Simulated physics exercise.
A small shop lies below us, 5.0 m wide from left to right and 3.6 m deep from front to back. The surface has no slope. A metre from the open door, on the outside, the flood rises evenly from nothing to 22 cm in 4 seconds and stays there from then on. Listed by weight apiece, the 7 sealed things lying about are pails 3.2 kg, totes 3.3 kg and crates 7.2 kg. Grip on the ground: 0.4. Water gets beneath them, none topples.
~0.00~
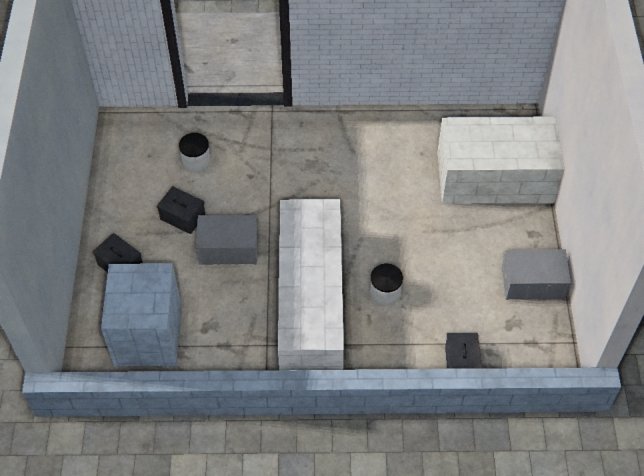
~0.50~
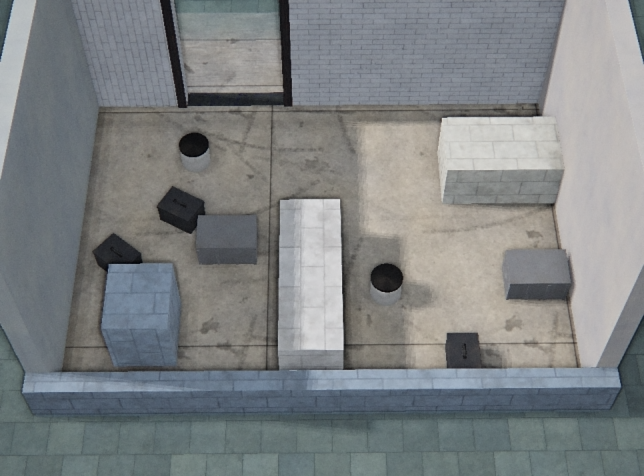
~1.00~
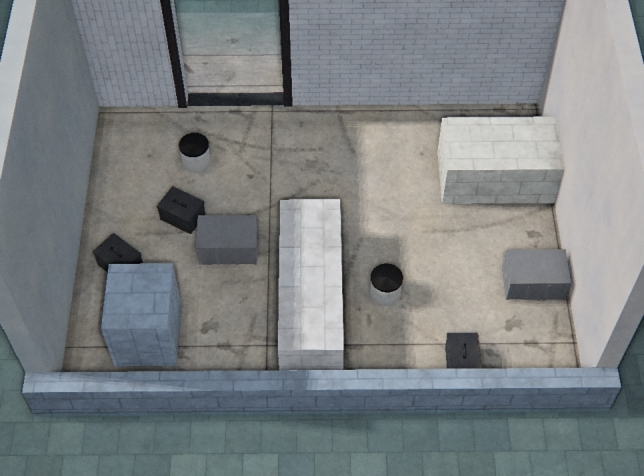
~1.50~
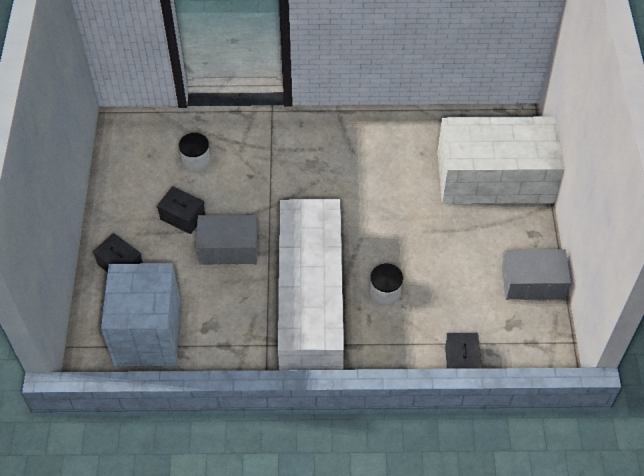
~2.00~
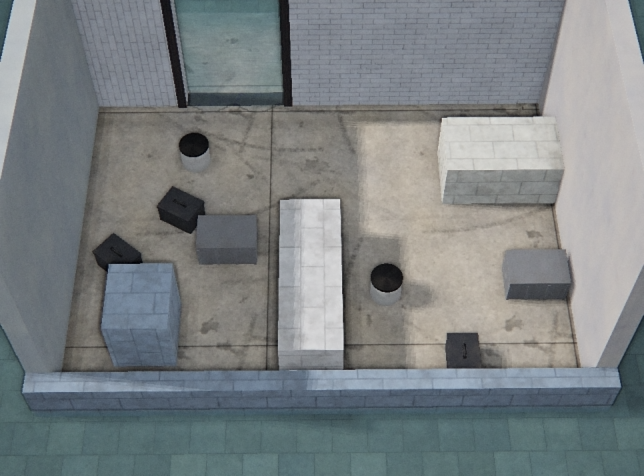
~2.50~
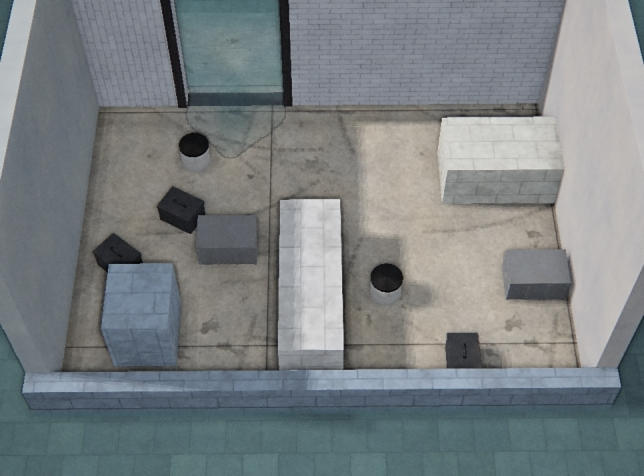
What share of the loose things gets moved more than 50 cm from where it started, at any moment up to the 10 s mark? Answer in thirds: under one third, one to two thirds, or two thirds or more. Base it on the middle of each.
The share is two thirds or more.
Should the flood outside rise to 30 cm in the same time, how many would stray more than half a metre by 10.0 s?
Then the count would be 6.
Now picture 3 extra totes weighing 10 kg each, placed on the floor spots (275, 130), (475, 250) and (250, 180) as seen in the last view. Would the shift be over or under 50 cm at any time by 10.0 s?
Result, in listed order: Exceeded / not exceeded / exceeded.
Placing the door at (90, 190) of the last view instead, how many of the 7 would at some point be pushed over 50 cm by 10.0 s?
That would give 4.
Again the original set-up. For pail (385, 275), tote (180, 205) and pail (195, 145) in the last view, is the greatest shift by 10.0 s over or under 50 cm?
So that's inside it for the first, beyond it for the second and beyond it for the last.
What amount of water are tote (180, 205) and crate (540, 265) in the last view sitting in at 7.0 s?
Close to 9 and 3 centimetres.
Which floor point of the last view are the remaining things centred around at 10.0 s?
I'd put it close to (280, 317) in the last view.
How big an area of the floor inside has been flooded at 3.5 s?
I'd estimate close to 2.5 m2.
After 3.5 s 0 of 7 are over 50 cm from their spots; 0 afloat.
After 4.5 s 3 of 7 are over 50 cm from their spots; 0 afloat.
After 7.0 s 4 of 7 are over 50 cm from their spots; 4 afloat.
After 10.0 s 6 of 7 are over 50 cm from their spots, and 6 have been at some point; 6 afloat.
